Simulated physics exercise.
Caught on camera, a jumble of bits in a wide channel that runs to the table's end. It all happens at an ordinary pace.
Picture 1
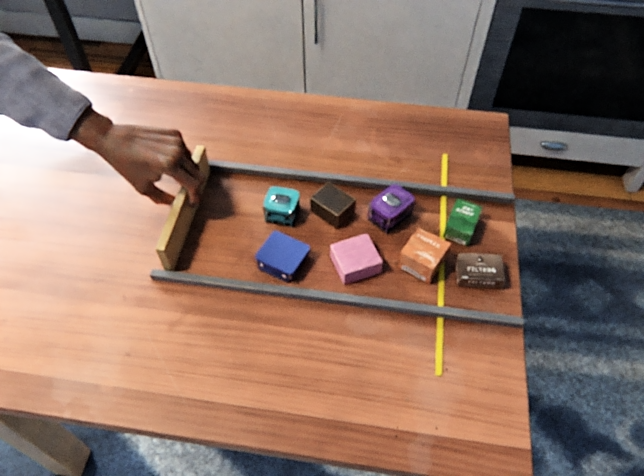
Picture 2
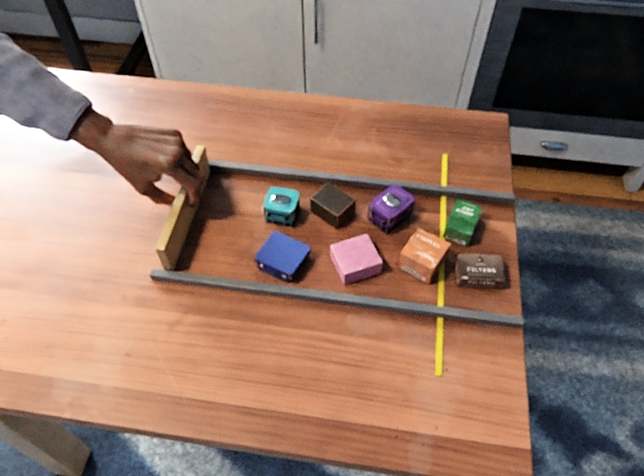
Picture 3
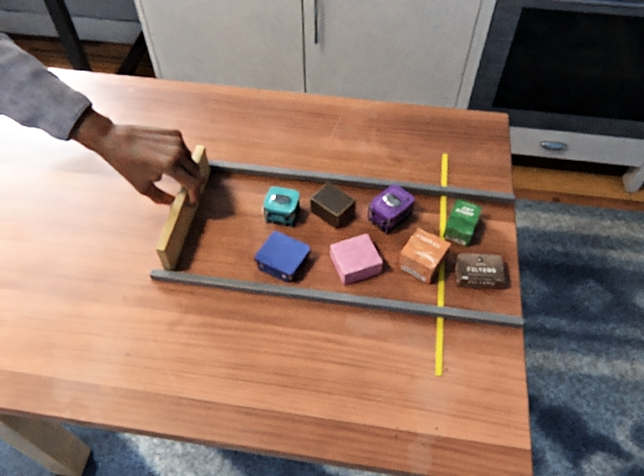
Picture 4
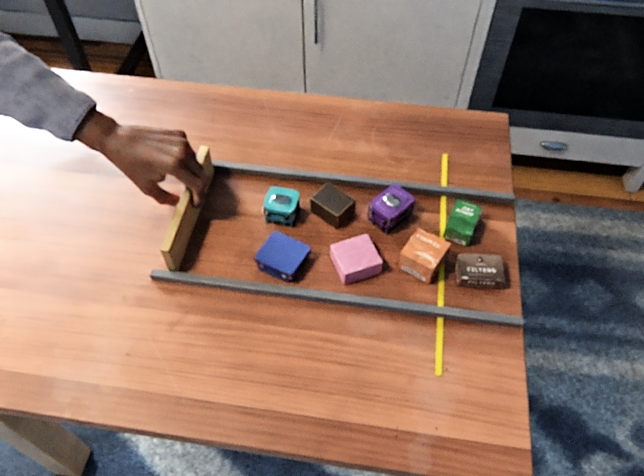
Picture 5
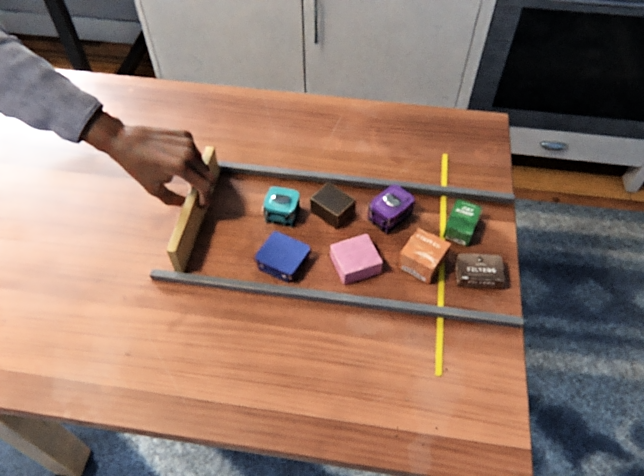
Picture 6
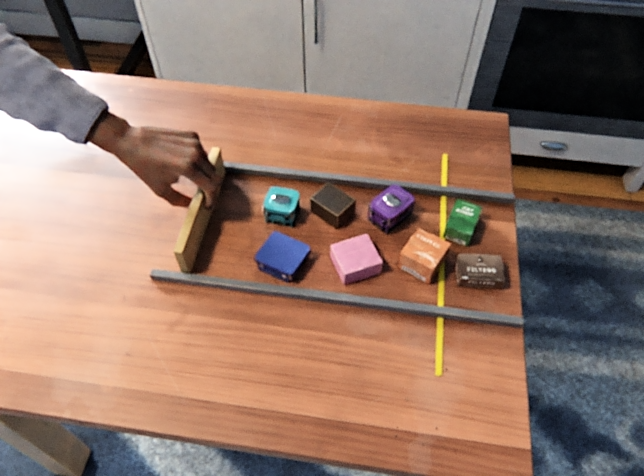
A wooden board, gripped at its top by a hand reaching in from the left, rests at the left end of a channel between two grey rails. It then slides slightly right, while the small coloured boxes ahead of it and the yellow tape across the channel stay still, untouched.
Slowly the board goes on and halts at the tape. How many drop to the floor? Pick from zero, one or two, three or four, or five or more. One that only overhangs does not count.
As it turns out, the number that fall off is three or four.
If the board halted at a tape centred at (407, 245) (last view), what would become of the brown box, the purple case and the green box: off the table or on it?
The brown box drops off; the purple case holds on; the green box tumbles off.
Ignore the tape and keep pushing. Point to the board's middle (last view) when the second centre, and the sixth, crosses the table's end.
Near (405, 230) and (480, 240).
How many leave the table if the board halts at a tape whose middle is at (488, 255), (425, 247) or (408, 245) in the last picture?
Try by try, 6, 3 and 2.
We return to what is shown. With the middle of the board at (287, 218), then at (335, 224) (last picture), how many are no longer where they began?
By then 3, and 6.
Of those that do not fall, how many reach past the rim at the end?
That would be 1.
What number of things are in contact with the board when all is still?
2 of them.
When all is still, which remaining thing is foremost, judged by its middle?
The pink block.
Soon after, none off yet; brown box at rest near (479, 271); green box at rest near (462, 222); orange box at rest near (424, 256).
In the end, the number that fall off is three or four; gone, purple case, orange box, green box and brown box.
